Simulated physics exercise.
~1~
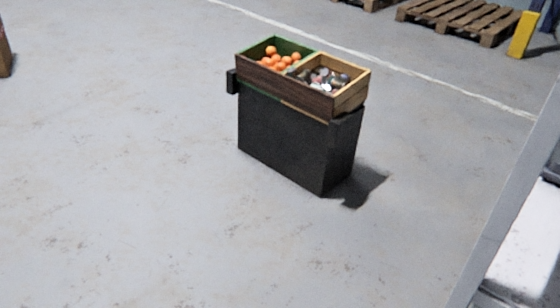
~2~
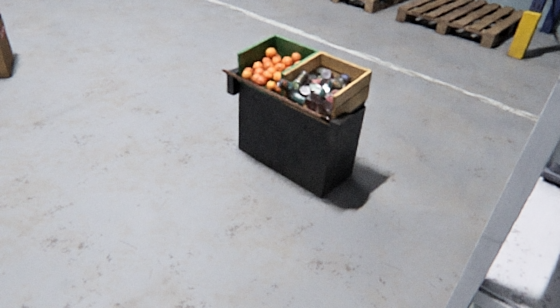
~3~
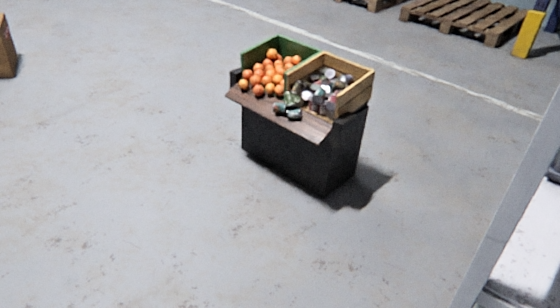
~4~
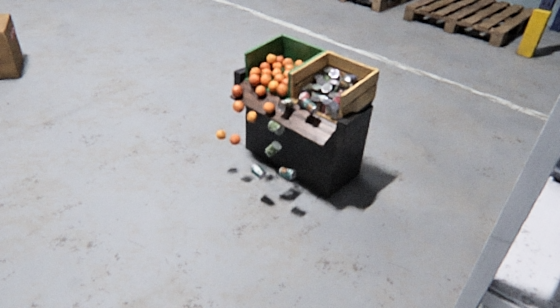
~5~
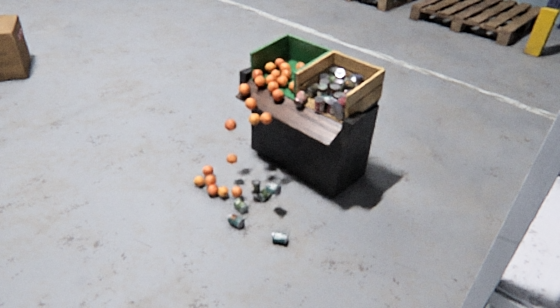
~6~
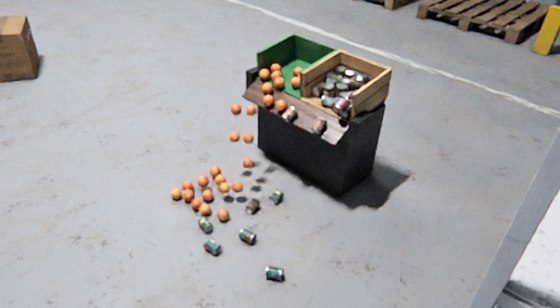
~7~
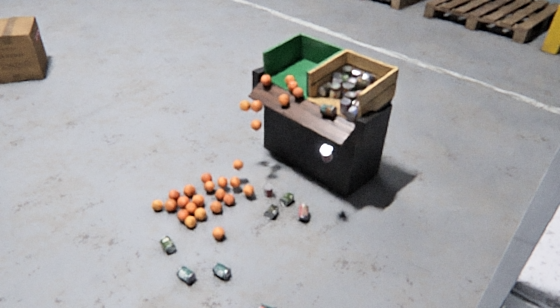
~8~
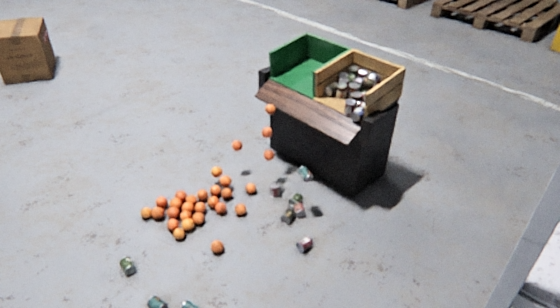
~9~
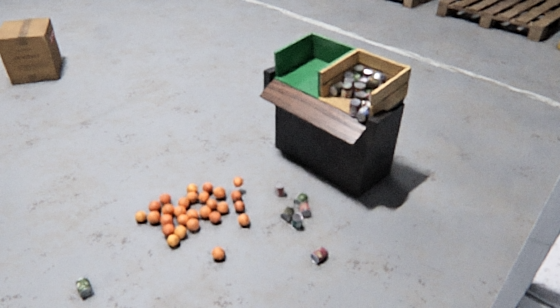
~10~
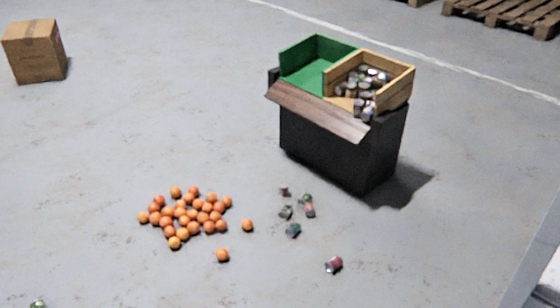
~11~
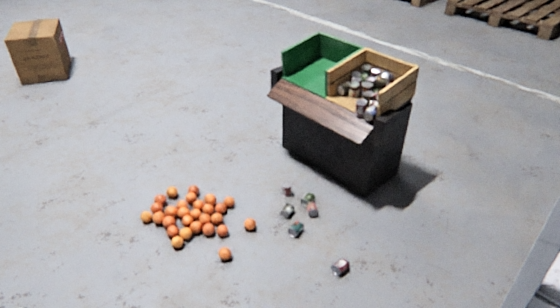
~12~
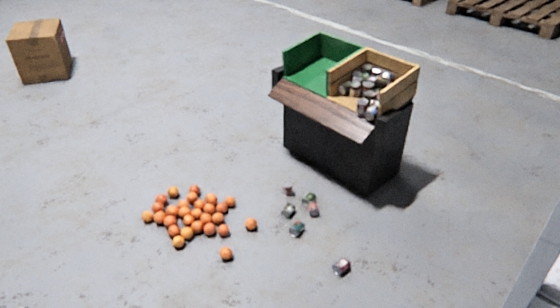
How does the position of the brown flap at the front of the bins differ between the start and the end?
At the start the flap stands upright, closing the front of the bins. By the end it has swung over its bottom edge and hangs upside down, sloping outward and down from the open fronts.
